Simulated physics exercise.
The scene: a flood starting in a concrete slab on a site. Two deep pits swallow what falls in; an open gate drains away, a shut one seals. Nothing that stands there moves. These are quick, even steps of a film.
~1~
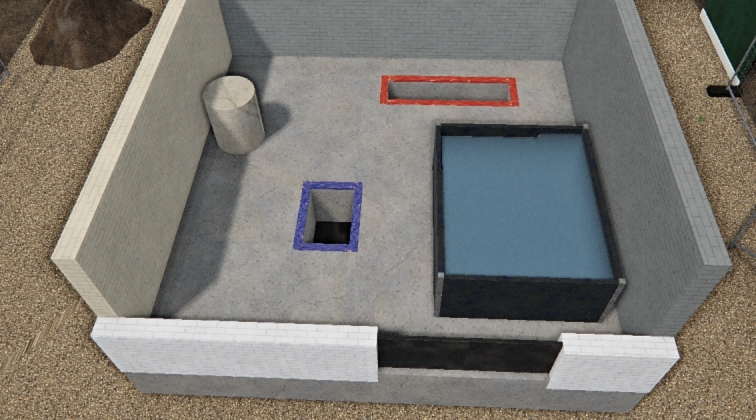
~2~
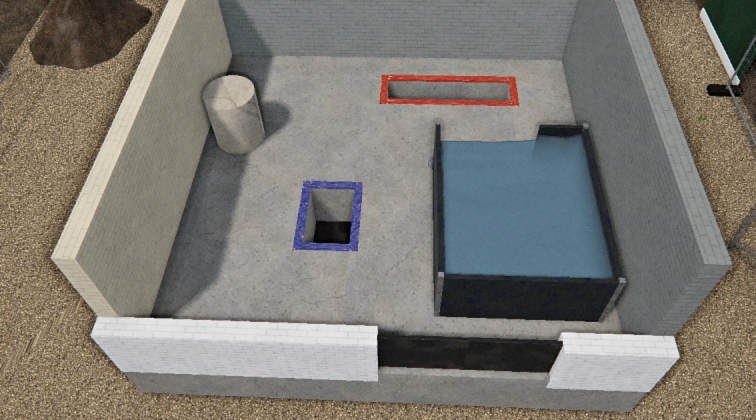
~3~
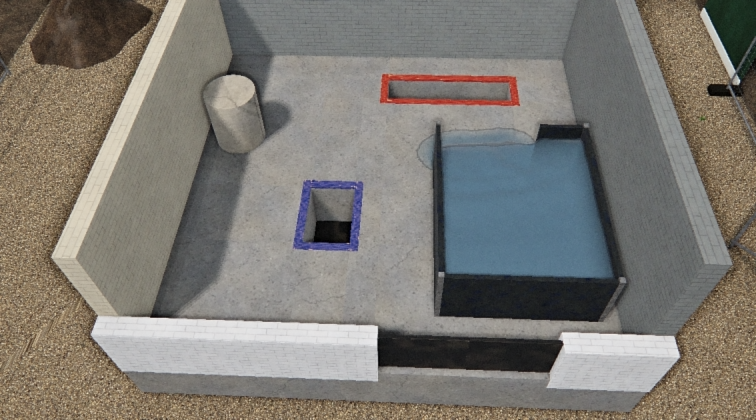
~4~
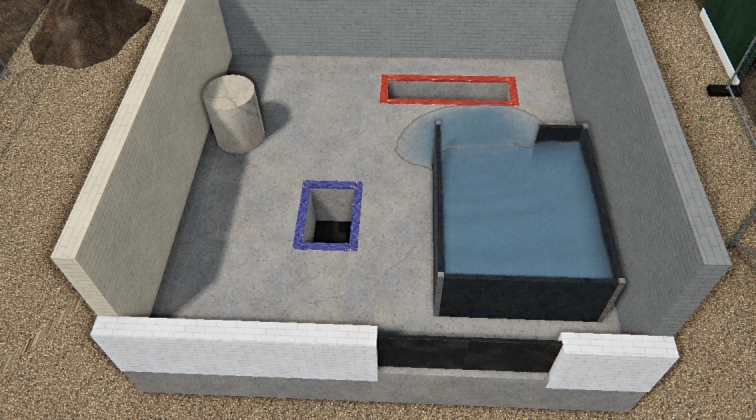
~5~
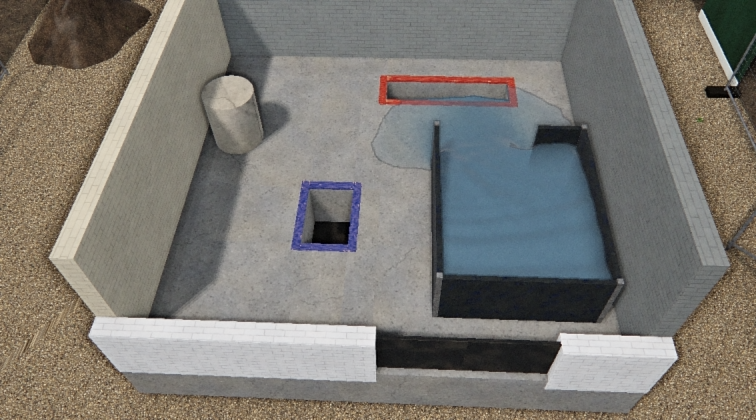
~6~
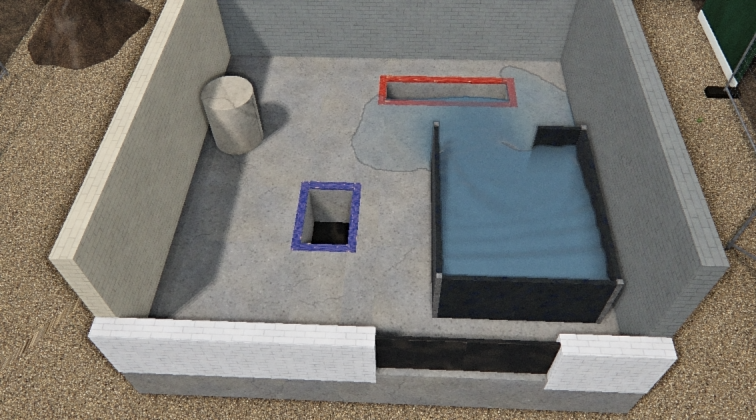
Blue water sits still in a dark-walled tank on the right of a grey concrete slab, seen from high above within pale block walls. A red-edged rectangular pit lies behind it, a blue-edged pit near the middle, and a pale cylinder at left. Part of the tank's far wall opens, and water pours out, spreading backward and sideways around the red-edged pit, while the camera stays practically still.
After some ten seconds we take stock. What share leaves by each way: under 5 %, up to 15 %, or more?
One by one: The gate takes not even 5 %; the blue pit takes not even 5 %; the red pit takes above 15 %.
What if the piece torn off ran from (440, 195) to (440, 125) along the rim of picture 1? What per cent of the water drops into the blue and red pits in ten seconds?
Roughly, in per cent: Blue 45, red 10.
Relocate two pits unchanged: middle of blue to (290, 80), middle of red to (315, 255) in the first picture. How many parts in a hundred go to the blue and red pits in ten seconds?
Roughly, in per cent: Blue 50, red 4.
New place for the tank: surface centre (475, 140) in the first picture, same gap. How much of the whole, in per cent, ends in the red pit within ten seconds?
Per cent: Red 90.
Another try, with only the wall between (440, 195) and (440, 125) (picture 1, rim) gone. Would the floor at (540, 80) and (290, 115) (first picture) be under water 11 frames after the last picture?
As listed: Free of water, awash.
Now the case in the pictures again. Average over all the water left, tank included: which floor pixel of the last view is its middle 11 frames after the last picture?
Around (488, 185).
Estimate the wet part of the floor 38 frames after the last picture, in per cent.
Roughly 60 per cent.
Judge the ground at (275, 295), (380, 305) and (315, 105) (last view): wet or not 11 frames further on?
As listed: Not flooded, not flooded, awash.
A moment on, water covers 25 % of the floor; the gate 0 %, the blue pit 0 %, the red pit 15 %.
Next, water covers 35 % of the floor; the gate 0 %, the blue pit 0 %, the red pit 29 %.
Then, water covers 45 % of the floor; the gate 0 %, the blue pit 0 %, the red pit 44 %.
Later, water covers 60 % of the floor; the gate 0 %, the blue pit 0 %, the red pit 58 %.
In the end, water covers 85 % of the floor; the gate 0 %, the blue pit 1 %, the red pit 69 %.
